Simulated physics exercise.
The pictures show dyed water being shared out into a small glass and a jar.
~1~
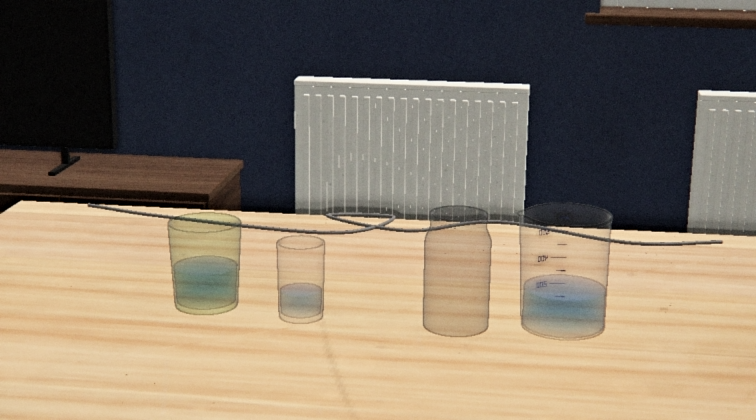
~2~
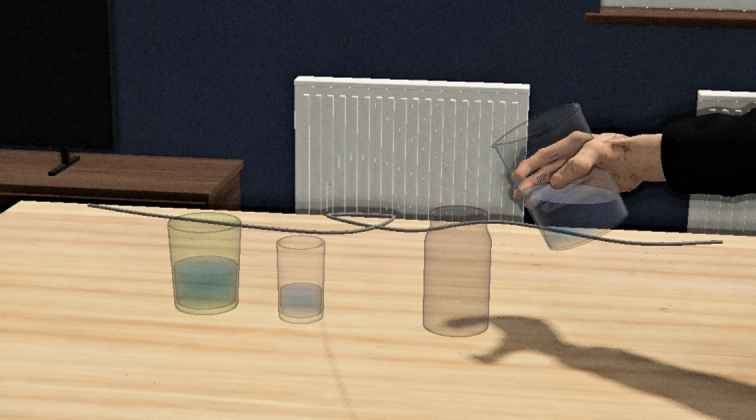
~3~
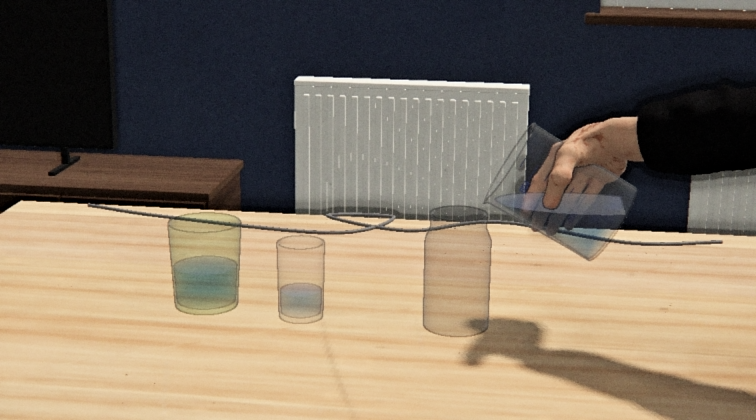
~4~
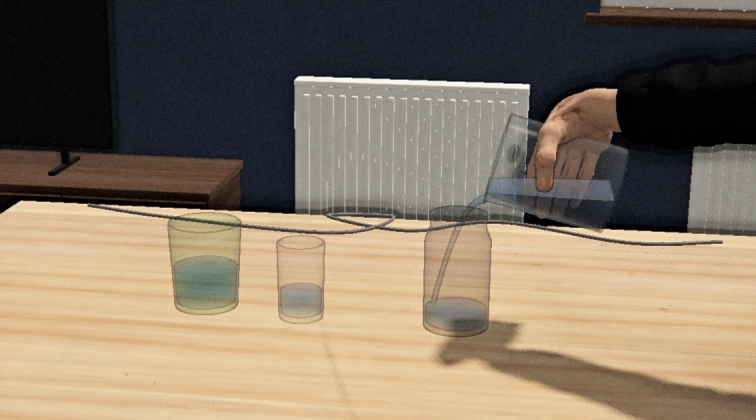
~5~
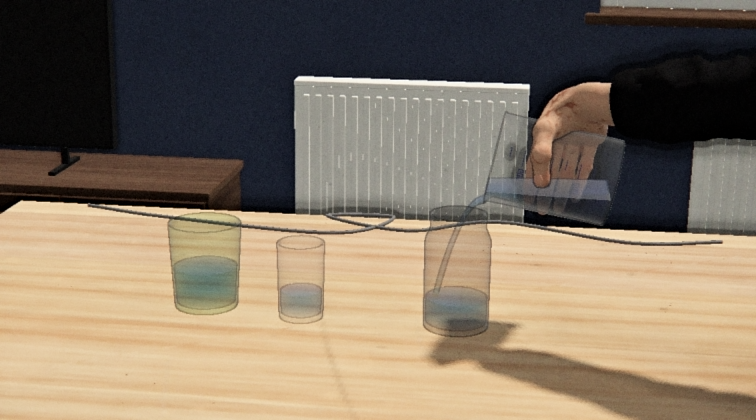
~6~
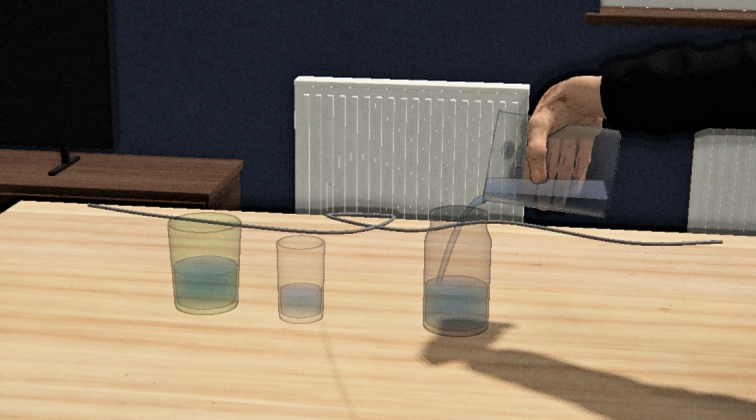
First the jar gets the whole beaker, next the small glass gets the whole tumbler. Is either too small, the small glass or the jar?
Left, the small glass runs over; right, the jar takes it all.
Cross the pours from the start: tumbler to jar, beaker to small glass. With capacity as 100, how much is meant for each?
Roughly 40 per cent, then 210 per cent.
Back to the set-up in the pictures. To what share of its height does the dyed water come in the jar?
Some 60 per cent.
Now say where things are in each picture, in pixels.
At the start; beaker (565, 269) about a third full; tumbler (206, 261) about half full; jar (457, 267) empty; small glass (301, 277) about a third full, in the first frame.
A hand has the beaker; beaker (562, 176) tipped 25° with all of its load; jar (457, 267) empty, in the second frame.
The beaker is tipped; beaker (560, 192) tipped 60° with all of its load; jar (457, 267) empty, in the third frame.
The stream is running; beaker (554, 173) tipped 75° with about three quarters of its load; jar nearly empty, surface at (456, 308), in the fourth frame.
The stream is running; beaker (552, 169) tipped 80° with about two thirds of its load; small glass (301, 277) about a third full, in the fifth frame.
The stream is running; beaker (550, 164) tipped 80° with about half of its load; tumbler about half full, surface at (206, 266); jar about a third full, surface at (456, 286); small glass about a third full, surface at (301, 290), in the sixth frame.
Shortly, the jar is about half full.
Then, the jar is about two thirds full.
At the finish, the small glass is full to the brim, some went over its rim; the jar is about two thirds full.
